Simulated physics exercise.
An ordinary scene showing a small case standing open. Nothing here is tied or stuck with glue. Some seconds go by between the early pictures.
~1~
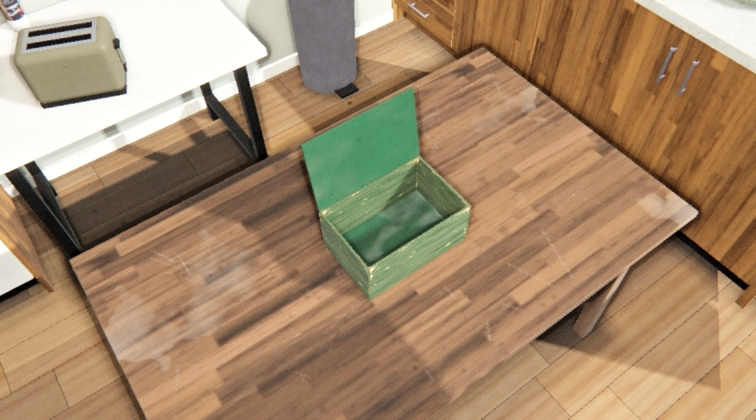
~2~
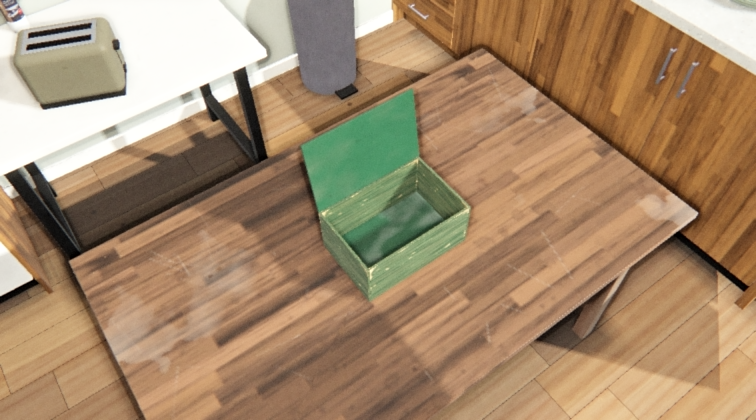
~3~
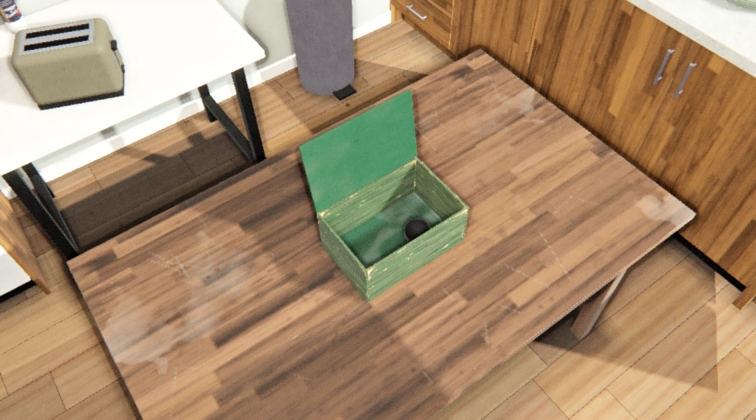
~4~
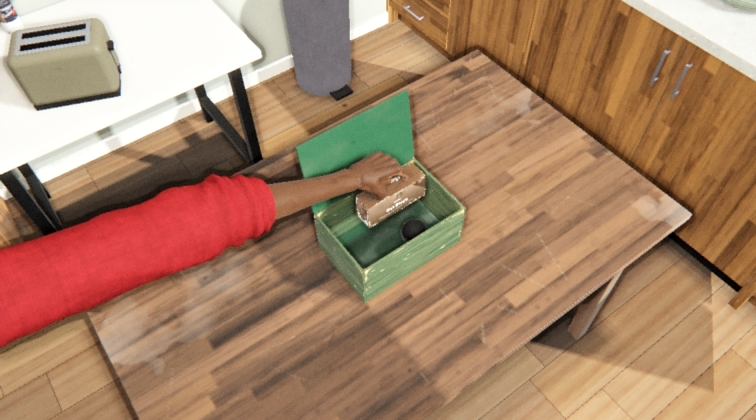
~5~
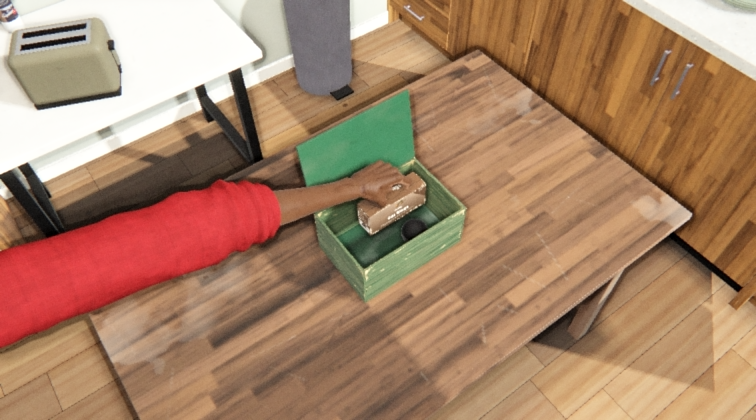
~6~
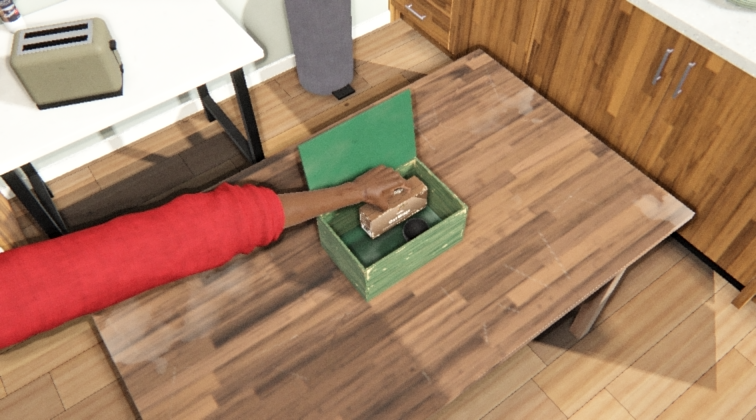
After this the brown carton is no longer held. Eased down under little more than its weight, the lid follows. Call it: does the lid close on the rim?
My call is that it closes.
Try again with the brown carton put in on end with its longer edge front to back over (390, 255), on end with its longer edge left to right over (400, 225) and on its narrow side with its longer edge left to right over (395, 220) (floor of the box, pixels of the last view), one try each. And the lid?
Well, first time it won't go down, second time it won't go down, and third time it goes down fine.
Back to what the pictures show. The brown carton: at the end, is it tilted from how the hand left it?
Simply put, the brown carton remains unturned.
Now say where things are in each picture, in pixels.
In the first picture, the last thing is not in view yet.
In the second picture, the last thing is not in view yet.
In the third picture, the last thing is not in view yet.
The fourth picture shows coming down; brown carton (391, 196).
The fifth picture shows coming down; brown carton (392, 203).
The sixth picture shows in place under the hand; brown carton (394, 207).
Then, 1.20 s on from there, lid starting down; brown carton shifted a little near (399, 210); black ball shifted about its own width.
Then, 1.80 s on from there, lid 33° above the rim; brown carton shifted a little near (399, 210); black ball shifted about its own width.
In the end, lid shut; moved from the start, black ball and brown carton. At the end, from the last picture's camera, brown carton near (399, 210).
